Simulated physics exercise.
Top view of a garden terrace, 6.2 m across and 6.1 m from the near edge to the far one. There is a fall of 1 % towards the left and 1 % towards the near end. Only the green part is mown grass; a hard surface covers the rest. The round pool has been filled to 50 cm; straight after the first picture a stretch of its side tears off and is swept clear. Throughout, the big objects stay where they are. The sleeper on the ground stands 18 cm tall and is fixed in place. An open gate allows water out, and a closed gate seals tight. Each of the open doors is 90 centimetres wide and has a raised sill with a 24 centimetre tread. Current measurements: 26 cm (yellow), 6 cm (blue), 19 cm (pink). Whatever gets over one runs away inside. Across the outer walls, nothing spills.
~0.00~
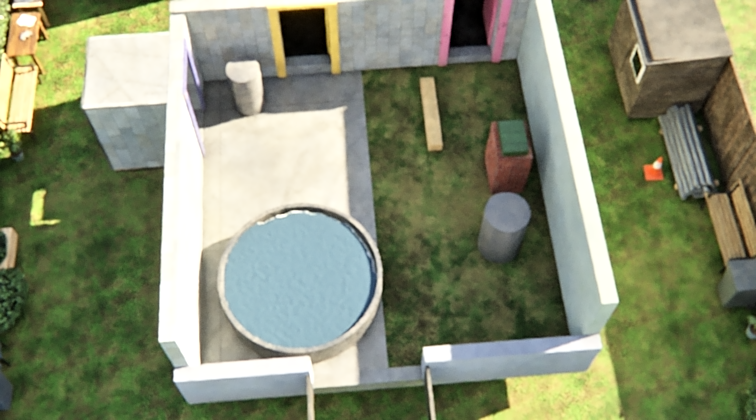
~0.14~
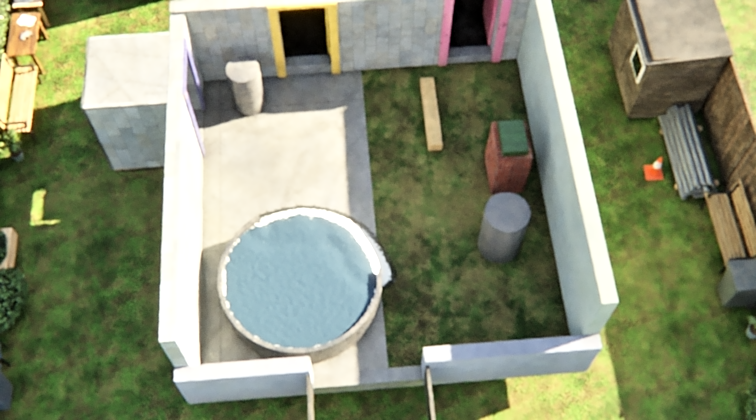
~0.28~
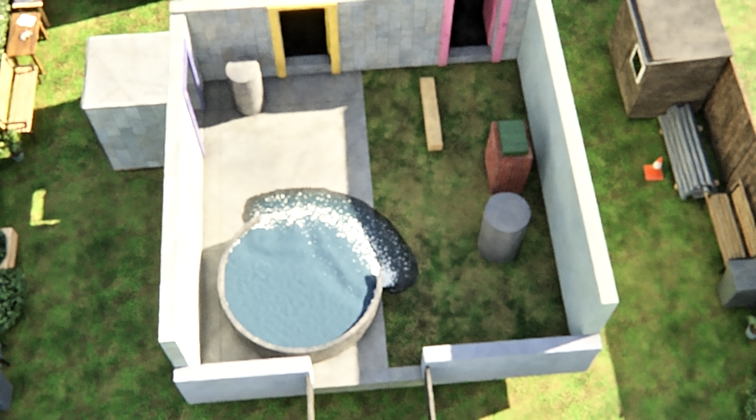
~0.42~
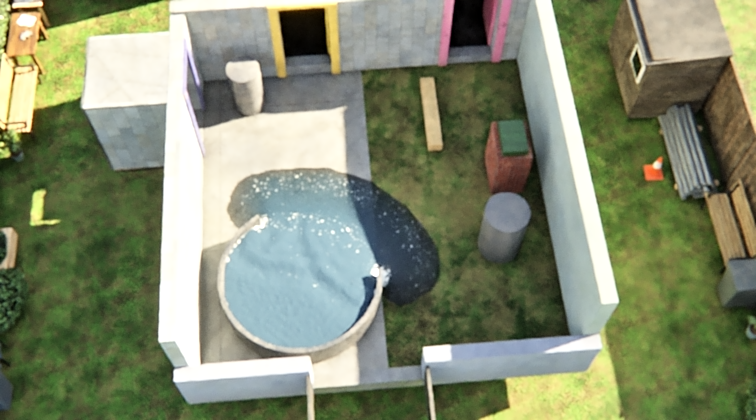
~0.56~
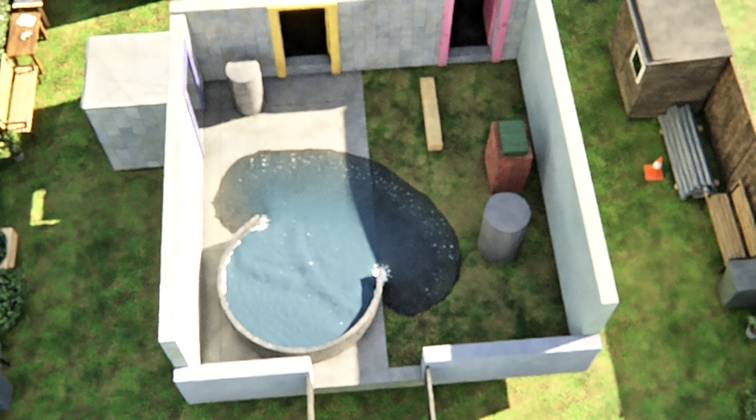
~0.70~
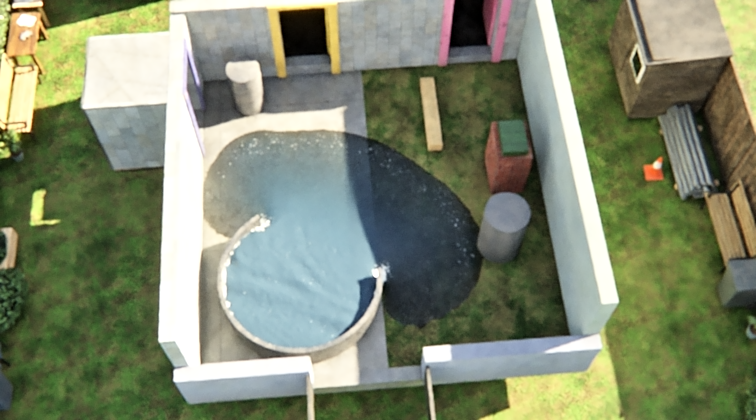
On a walled garden terrace seen from above, a round pool sits full and still beside a strip of grass. Its far side tears open and water bursts out in a foaming fringe, then spreads in a widening dark sheet across the paving and the grass, reaching the grey cylinder on the right.
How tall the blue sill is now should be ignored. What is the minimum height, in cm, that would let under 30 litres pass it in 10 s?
The minimum is near 9.5 cm.
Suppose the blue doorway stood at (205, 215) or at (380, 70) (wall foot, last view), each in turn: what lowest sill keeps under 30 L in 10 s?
9.0 and 15 cm.
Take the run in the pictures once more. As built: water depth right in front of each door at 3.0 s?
Depth at yellow 20 cm, at blue 10 cm, at pink 3 cm.
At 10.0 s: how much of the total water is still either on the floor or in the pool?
Something like 92 per cent of it remains.
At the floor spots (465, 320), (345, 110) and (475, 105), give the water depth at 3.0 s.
The depths come to about 3, 6 and 3 cm.
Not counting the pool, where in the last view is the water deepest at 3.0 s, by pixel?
Around (397, 73).
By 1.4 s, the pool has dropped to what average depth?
On average, around 30 cm.
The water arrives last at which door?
It's the pink door, I'd say.
After 1.4 s water covers 50 % of the floor, deepest (18 cm) near (344, 225); 8 cm at the blue door, 0 litres in over its 6 cm sill.
After 3.0 s water covers 70 % of the floor, deepest (27 cm) near (397, 73); 10 cm at the blue door, 9 litres in over its 6 cm sill.
After 10.0 s water covers 95 % of the floor, deepest (16 cm) near (201, 383); 8 cm at the blue door, 101 litres in over its 6 cm sill.
At the blue door as built, the water arrived by 1.1 s and peaked near 13 cm at 3.8 s.
Run again over the same 10 s with other heights there, 62 litres in over 7.5 cm, 7 litres over 12 cm. The limit of 30 litres is kept from about 9.5 cm up.
